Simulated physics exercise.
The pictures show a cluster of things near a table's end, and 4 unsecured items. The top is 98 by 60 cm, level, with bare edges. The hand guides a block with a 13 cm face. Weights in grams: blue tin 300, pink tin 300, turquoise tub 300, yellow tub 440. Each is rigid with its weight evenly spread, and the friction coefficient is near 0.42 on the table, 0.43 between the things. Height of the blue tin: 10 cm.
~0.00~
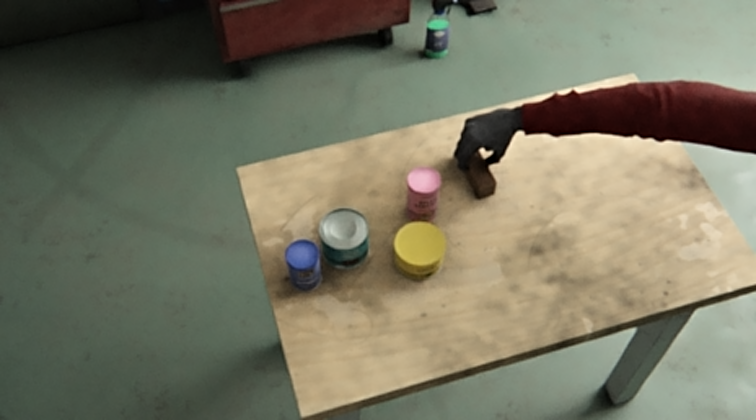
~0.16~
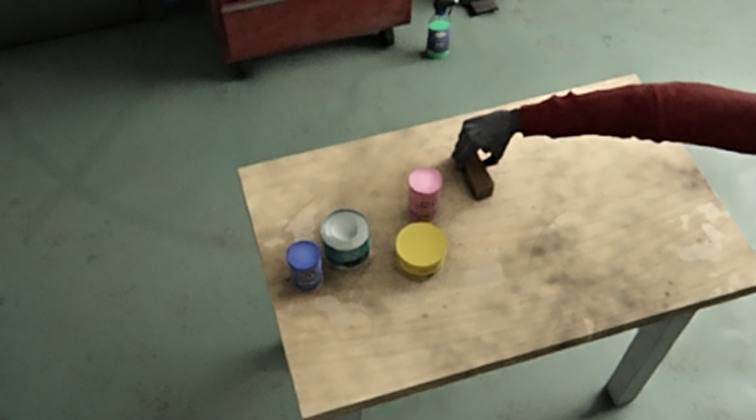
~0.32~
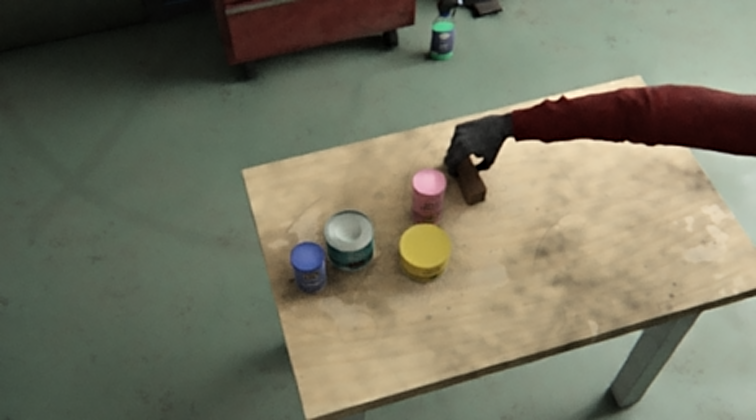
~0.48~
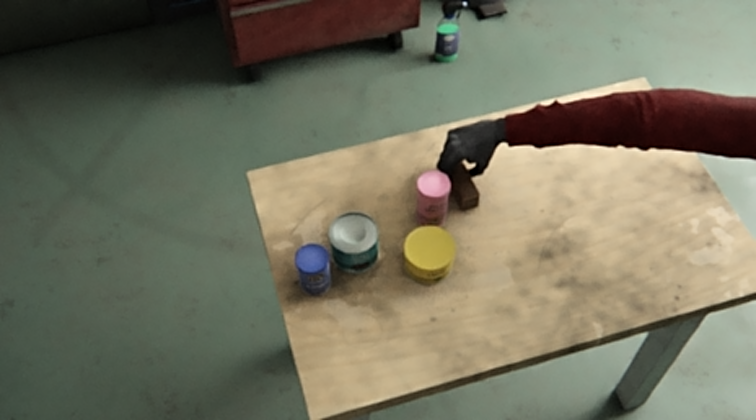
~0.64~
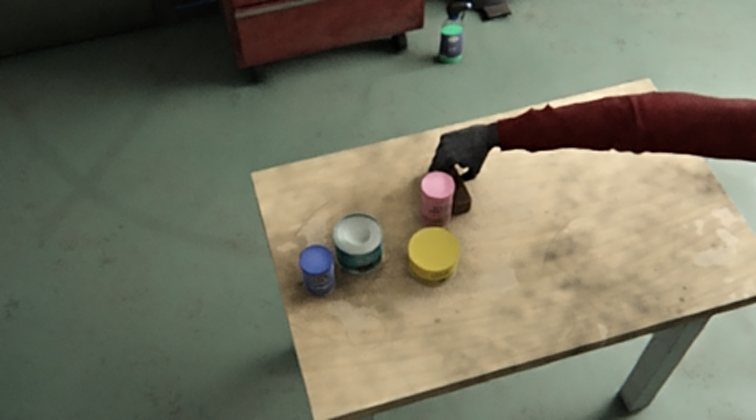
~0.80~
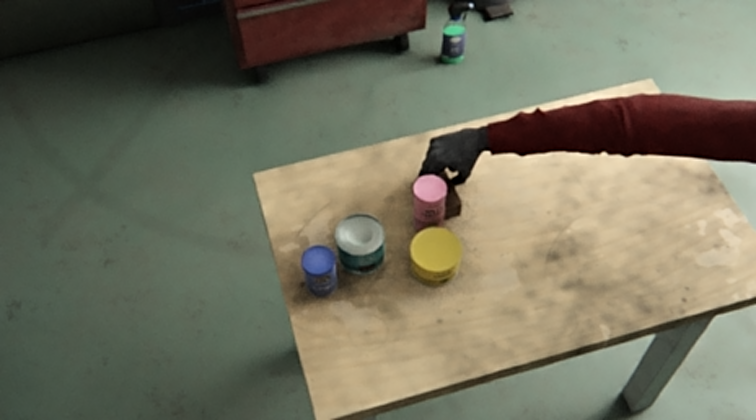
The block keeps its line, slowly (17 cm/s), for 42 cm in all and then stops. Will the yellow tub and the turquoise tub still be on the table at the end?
The yellow tub remains on top; the turquoise tub remains on top.
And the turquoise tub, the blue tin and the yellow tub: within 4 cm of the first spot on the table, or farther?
The turquoise tub leaves its spot; the blue tin gets shifted; the yellow tub keeps its place.
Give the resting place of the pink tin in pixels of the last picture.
Around (282, 232).
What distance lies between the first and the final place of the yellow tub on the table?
Some 0 cm.
Around 1.20 s, block slid 18 cm; pink tin shifted 9 cm.
Around 1.60 s, block slid 25 cm; turquoise tub shifted 5 cm near (340, 254); pink tin shifted 16 cm; blue tin shifted 2 cm.
Around 1.90 s, block slid 30 cm; turquoise tub shifted 8 cm near (324, 261); pink tin shifted 21 cm; blue tin shifted 5 cm.
Around 2.40 s, block slid 39 cm; turquoise tub shifted 10 cm near (315, 267); pink tin shifted 30 cm; blue tin shifted 7 cm.
Finally (3.0 s), not toppled but over 4 cm from the start, blue tin, pink tin and turquoise tub; yellow tub still in place (within 4 cm). Final places as that camera would see them, yellow tub near (435, 258), turquoise tub near (312, 271).
